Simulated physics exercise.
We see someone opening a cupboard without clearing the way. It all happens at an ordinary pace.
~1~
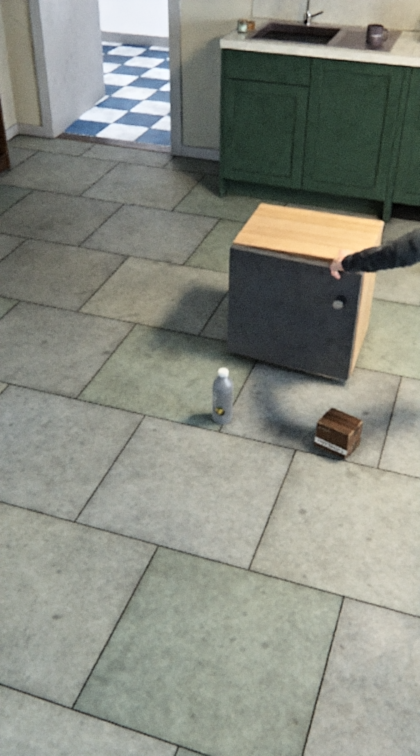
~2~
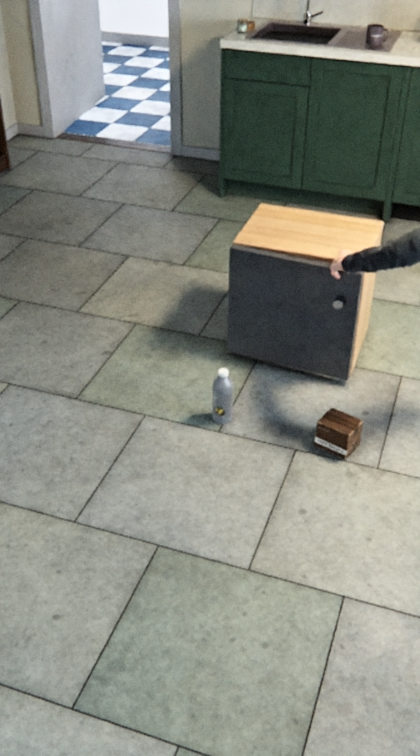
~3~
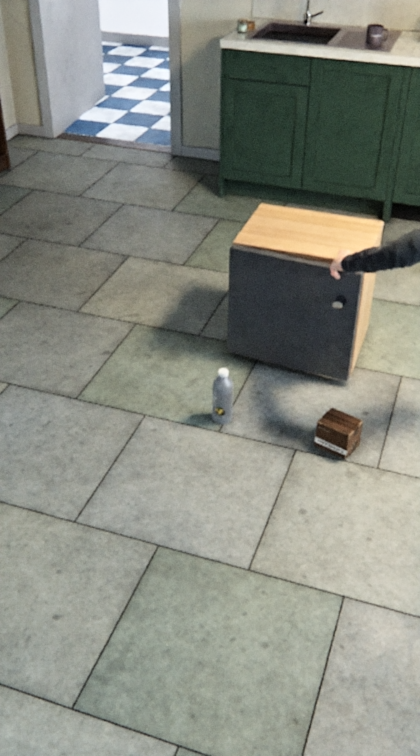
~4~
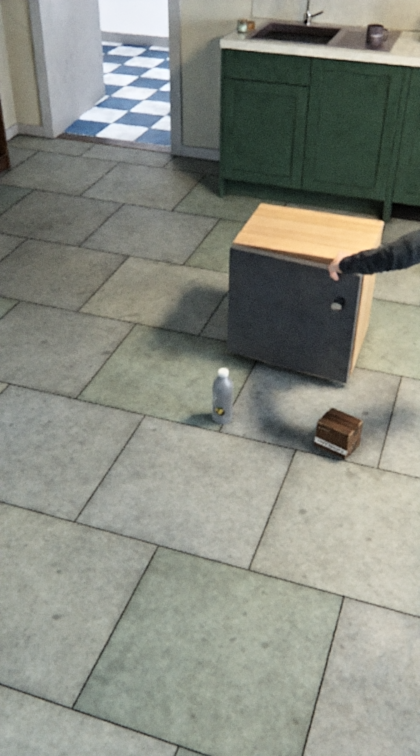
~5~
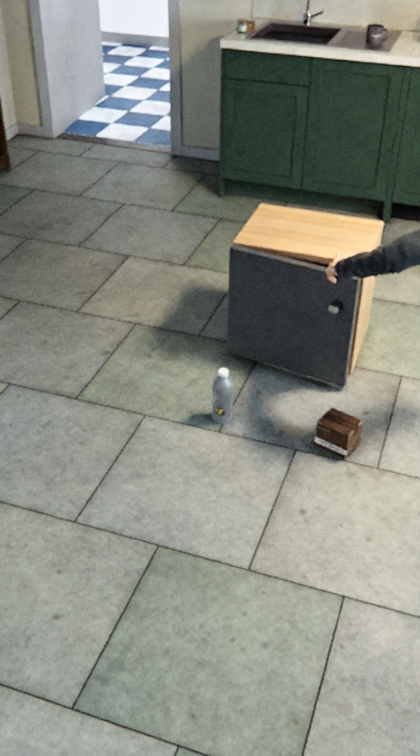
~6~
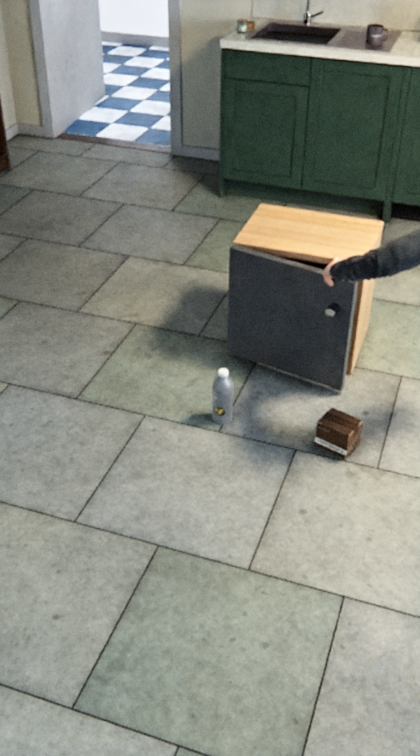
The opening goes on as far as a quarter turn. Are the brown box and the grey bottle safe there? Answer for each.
The brown box escapes contact, the grey bottle gets knocked.
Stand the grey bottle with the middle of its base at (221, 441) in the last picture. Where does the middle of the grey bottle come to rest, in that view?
About (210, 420).
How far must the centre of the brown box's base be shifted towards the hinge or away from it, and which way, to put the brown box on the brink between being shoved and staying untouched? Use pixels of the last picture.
A shift of 20 pixels, going left.
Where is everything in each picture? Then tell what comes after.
The first picture shows door 4° open; brown box (338, 433); grey bottle (223, 395); door (289, 317).
The second picture shows door 4° open; grey bottle (223, 395); door (289, 317).
The third picture shows door 4° open; brown box (338, 433); door (289, 317).
The fourth picture shows door 6° open; grey bottle (223, 395); door (288, 318).
The fifth picture shows door 9° open; brown box (338, 433); door (287, 319).
The sixth picture shows door 12° open; brown box (338, 433); grey bottle (223, 395); door (285, 321).
Then, 1.50 s past the last view, door 76° open; brown box at rest near (338, 433); grey bottle travelled about its own width near (208, 395).
Finally, the brown box stays untouched, near (338, 433); the grey bottle gets shoved, near (181, 392).
